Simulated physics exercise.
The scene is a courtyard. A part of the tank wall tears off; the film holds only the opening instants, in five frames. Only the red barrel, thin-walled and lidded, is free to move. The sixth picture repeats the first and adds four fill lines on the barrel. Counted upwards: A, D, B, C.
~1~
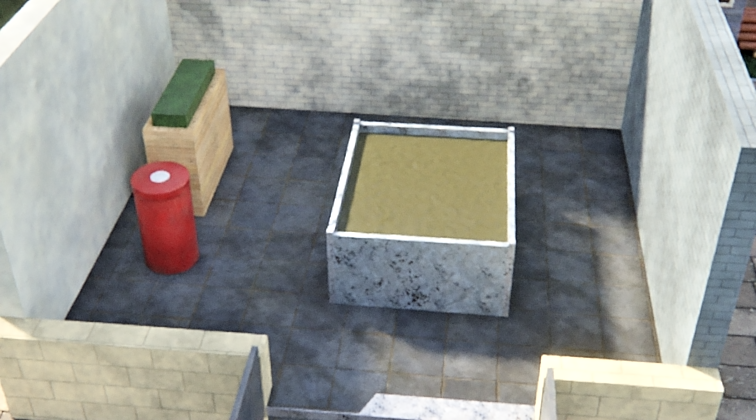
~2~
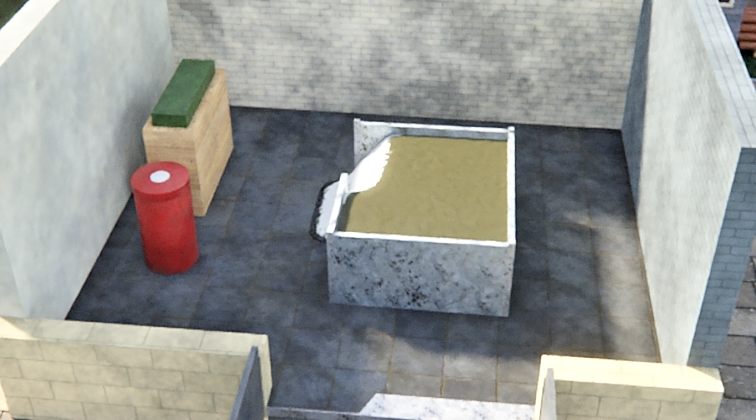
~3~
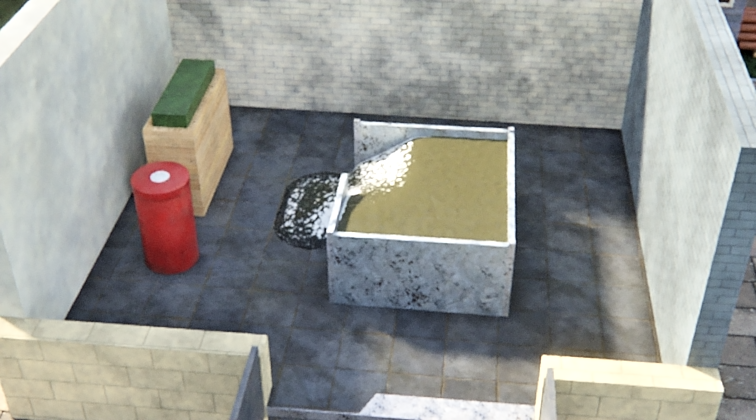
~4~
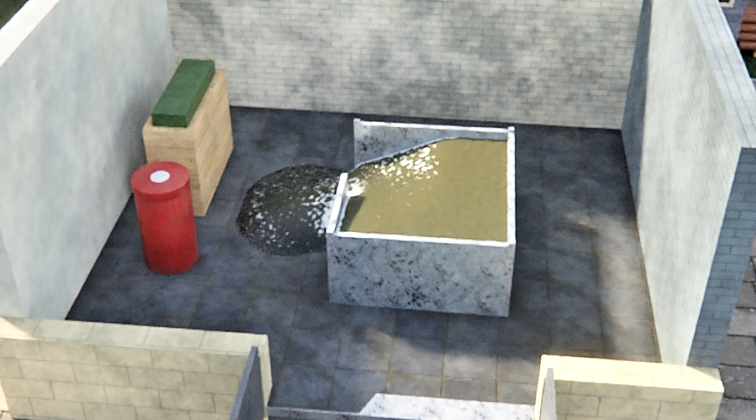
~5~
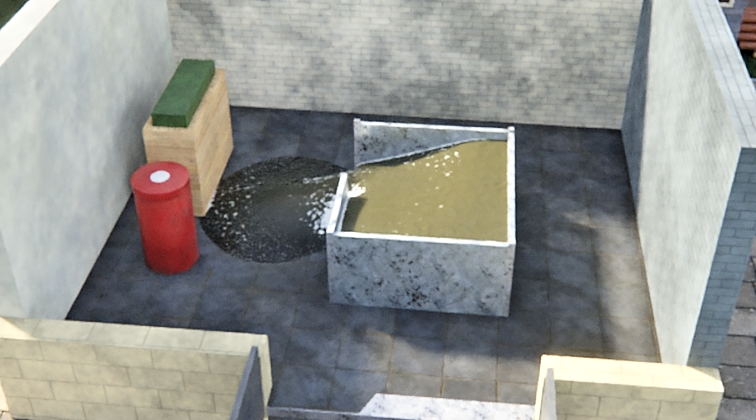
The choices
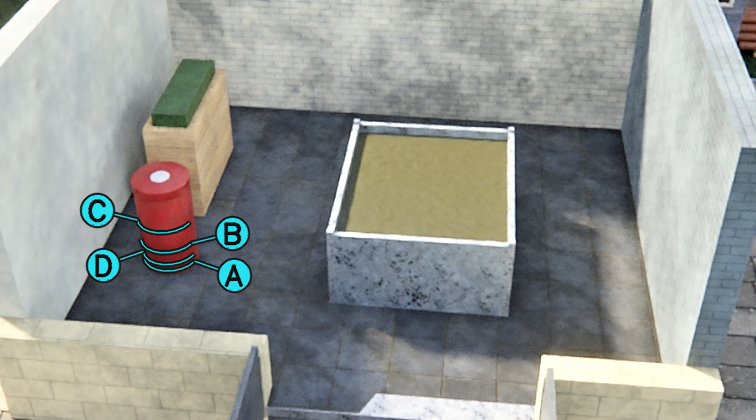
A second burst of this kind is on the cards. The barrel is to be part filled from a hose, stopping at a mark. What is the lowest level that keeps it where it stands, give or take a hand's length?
I would pick line C.
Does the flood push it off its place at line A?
Yes.
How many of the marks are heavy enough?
One of the four.
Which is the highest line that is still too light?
B.
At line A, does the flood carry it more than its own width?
Yes, clearly.
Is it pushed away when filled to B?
Yes.
On the marked copy, A at (164, 271); B at (161, 252); C at (157, 232); D at (163, 264); from the bottom up A, D, B, C.
With A, it is pushed about 3 times its own width away.
With B, it is pushed about its own width away.
With C, it does not move.
With D, it is pushed about 5 times its own width away.
